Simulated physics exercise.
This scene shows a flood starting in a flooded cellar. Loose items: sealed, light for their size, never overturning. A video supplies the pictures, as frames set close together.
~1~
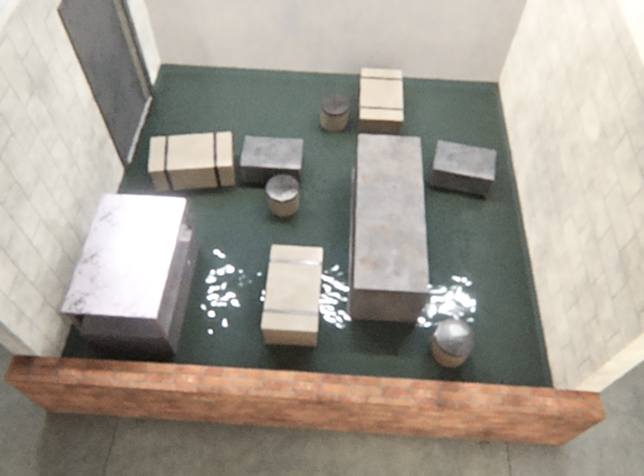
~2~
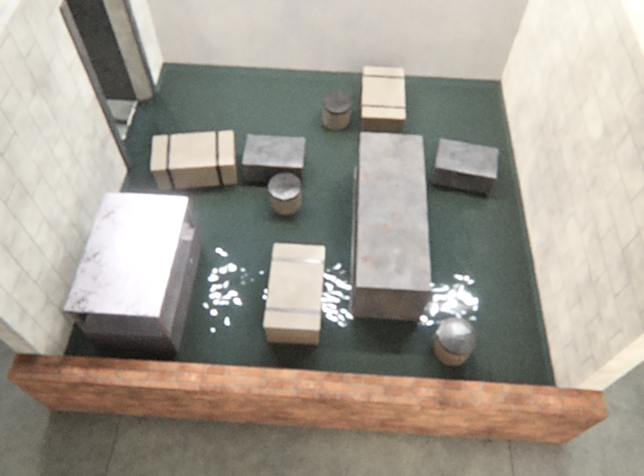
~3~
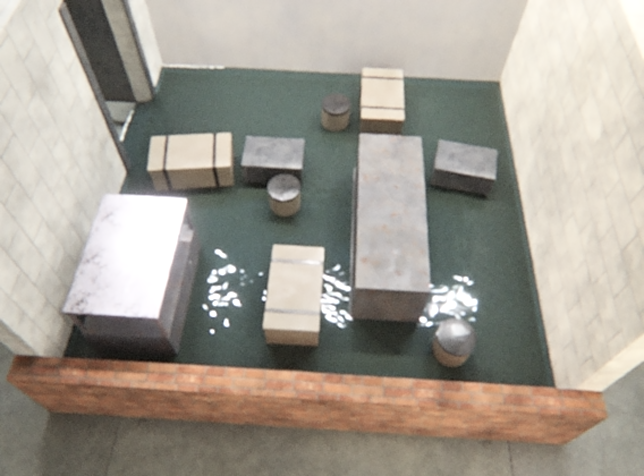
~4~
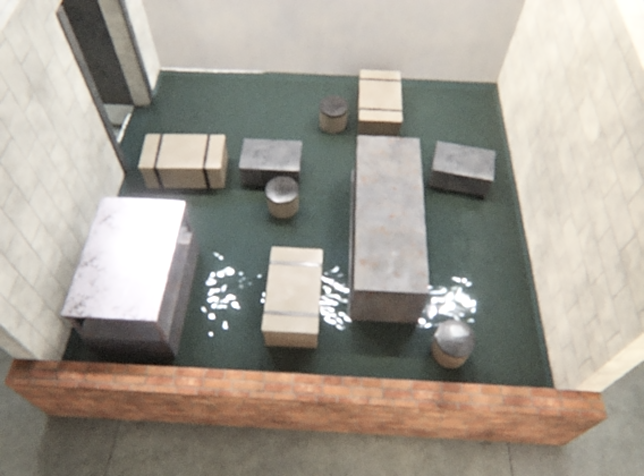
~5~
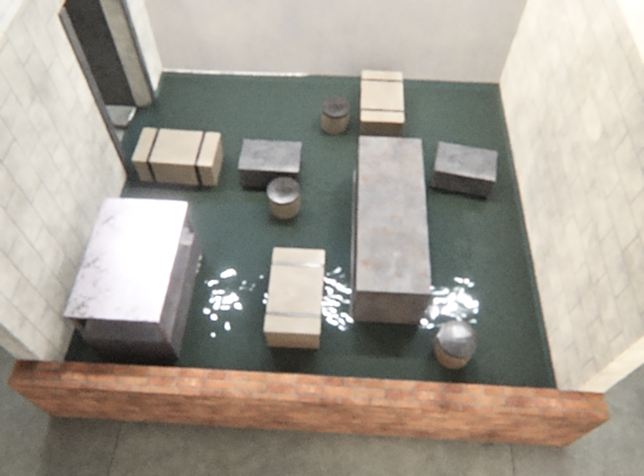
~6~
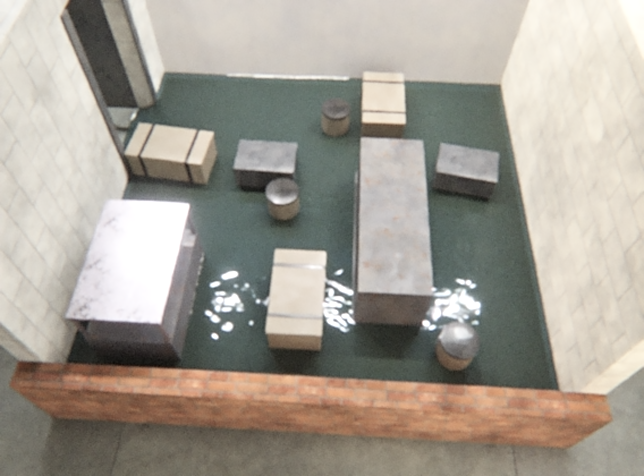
Door swinging open at back left of a flooded cellar, then a banded tan box drifting slightly left, grey box barely following.
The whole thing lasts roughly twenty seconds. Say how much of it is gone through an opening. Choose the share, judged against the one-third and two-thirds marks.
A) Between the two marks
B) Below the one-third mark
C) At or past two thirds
Answer: A.
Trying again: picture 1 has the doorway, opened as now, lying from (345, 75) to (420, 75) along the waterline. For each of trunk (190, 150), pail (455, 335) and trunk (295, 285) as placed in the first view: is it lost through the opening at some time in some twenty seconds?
In order: Remains, remains, remains.
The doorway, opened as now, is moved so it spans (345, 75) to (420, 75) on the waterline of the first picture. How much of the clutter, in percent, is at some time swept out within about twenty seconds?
Near 60 percent.
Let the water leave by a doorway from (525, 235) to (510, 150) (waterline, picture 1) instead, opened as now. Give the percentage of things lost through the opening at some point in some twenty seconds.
I'd call it 60 per cent.
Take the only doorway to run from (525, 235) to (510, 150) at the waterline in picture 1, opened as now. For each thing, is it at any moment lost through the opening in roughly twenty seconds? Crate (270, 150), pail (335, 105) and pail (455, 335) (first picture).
Turn by turn - departs, departs, departs.
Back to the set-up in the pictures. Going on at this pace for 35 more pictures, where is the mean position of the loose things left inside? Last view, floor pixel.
Roughly at (250, 196).
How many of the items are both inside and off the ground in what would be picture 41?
So that is 3.
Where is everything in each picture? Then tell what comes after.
In the first picture, a trunk at (191, 151) floats; a crate at (272, 152) floats; 0 of 8 have shifted.
In the second picture, a trunk at (193, 150), afloat; a crate at (274, 151) floats; 0 of 8 have shifted.
In the third picture, a trunk at (190, 151), afloat; a crate at (273, 152), afloat; 0 of 8 have shifted.
In the fourth picture, a trunk at (183, 151), afloat, close to its start; a crate at (271, 154) floats; 1 of 8 have shifted.
In the fifth picture, a trunk at (177, 146) floats, close to its start; a crate at (270, 155), afloat, close to its start; 1 of 8 have shifted.
In the sixth picture, a trunk at (169, 143) floats, a stride from its start; a crate at (266, 156), afloat, close to its start; 2 of 8 have shifted.
A moment on, 1 of 8 are out; 7 afloat.
Next, 2 of 8 are out; 6 afloat.
Later, 4 of 8 are out; 3 afloat.
In the end, 4 of 8 are out; 3 afloat.
